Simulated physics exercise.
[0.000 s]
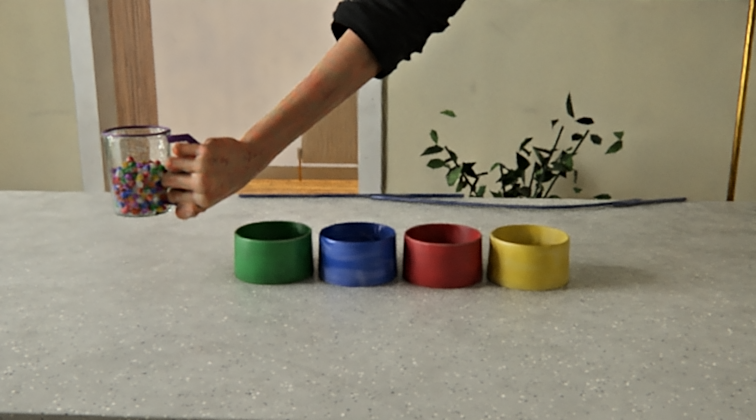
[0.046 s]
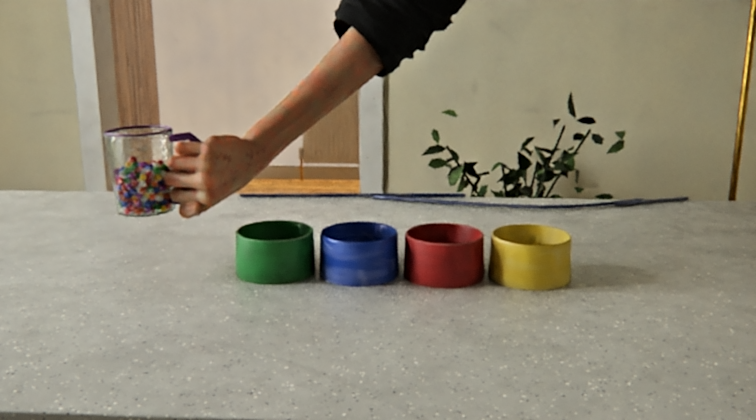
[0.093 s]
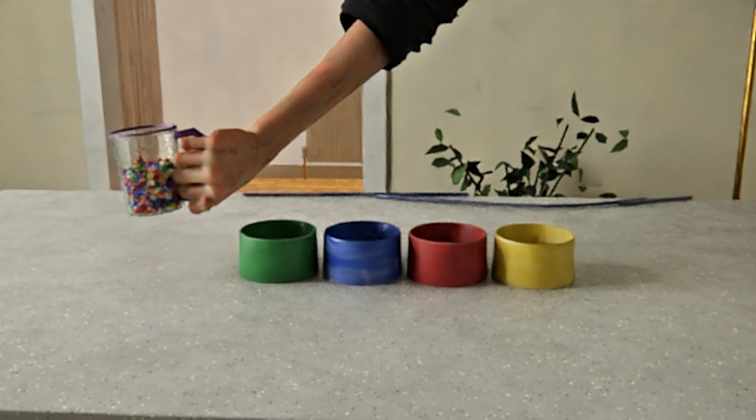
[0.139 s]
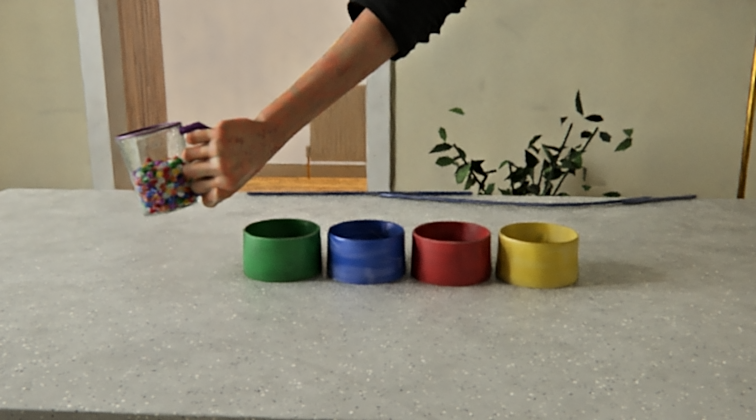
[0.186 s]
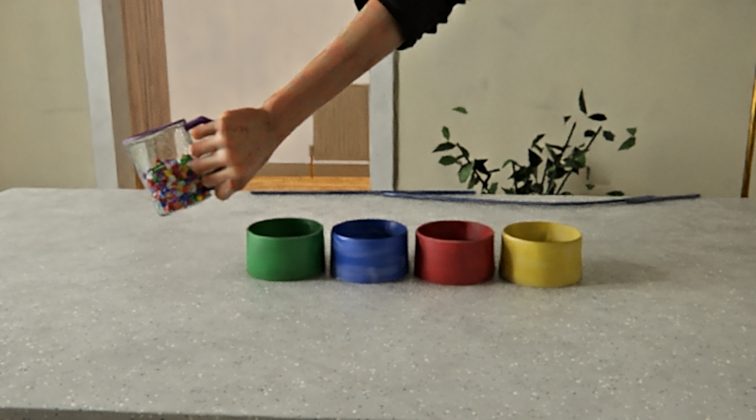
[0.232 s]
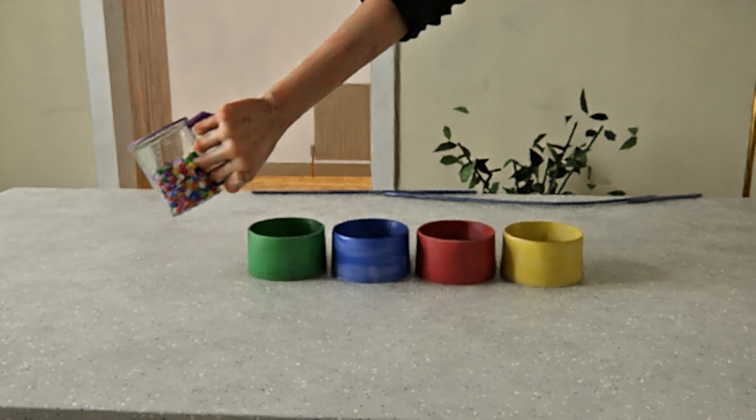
In the video, a hand holds a clear measuring cup of colorful beads above a gray table, left of green, blue, red and yellow dishes, then moves it slightly right while tilting it so its rim leans left.
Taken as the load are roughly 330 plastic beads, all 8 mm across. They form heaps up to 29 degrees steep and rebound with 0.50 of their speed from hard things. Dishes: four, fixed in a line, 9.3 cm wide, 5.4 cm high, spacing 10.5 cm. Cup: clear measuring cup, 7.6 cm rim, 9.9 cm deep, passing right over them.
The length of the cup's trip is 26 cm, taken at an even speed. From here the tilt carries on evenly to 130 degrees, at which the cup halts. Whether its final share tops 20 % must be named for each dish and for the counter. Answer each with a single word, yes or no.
Red no, blue no, green yes, yellow no, counter yes.
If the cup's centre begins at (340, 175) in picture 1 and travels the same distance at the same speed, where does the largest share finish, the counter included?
Red.
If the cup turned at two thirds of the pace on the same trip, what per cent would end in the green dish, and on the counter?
Green 90, counter 10.
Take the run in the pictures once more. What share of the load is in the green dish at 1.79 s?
Close to 35 percent of the load.
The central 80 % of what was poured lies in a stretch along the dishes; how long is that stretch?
About 16 cm.
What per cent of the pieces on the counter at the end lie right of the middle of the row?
Roughly 0 %.
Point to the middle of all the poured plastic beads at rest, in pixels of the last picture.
(234, 264).
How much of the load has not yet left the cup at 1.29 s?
Somewhere close to 0 percent.
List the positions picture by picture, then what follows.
In the first picture, cup at (140, 171), tilt 0 degrees, lip at (106, 131), moved 0.0 cm; middle of the pieces at (140, 187); green dish at (273, 231); blue dish at (358, 232); red dish at (443, 234); yellow dish at (529, 236).
In the second picture, cup at (143, 171), tilt 1 degrees, lip at (108, 131), moved 0.2 cm; middle of the pieces at (144, 187).
In the third picture, cup at (150, 170), tilt 6 degrees, lip at (113, 133), moved 0.6 cm; middle of the pieces at (152, 186).
In the fourth picture, cup at (160, 169), tilt 12 degrees, lip at (120, 136), moved 1.4 cm; middle of the pieces at (164, 185).
In the fifth picture, cup at (170, 168), tilt 20 degrees, lip at (126, 141), moved 2.2 cm; middle of the pieces at (176, 184).
In the sixth picture, cup at (178, 168), tilt 27 degrees, lip at (131, 146), moved 3.0 cm; middle of the pieces at (185, 183); green dish at (286, 228); blue dish at (371, 229); red dish at (456, 230); yellow dish at (543, 232). Its pace works out near 155 degrees a second; the hand travels 17 cm a second.
After 0.87 s, tilt 125 degrees; cup holds 70 %.
After 1.29 s, tilt 130 degrees; cup holds 0 %, green 35 %.
After 1.79 s, tilt 130 degrees; cup holds 0 %, green 35 %.
At rest (2.1 s), red 0 %, blue 0 %, green 35 %, yellow 0 %, counter 65 %.
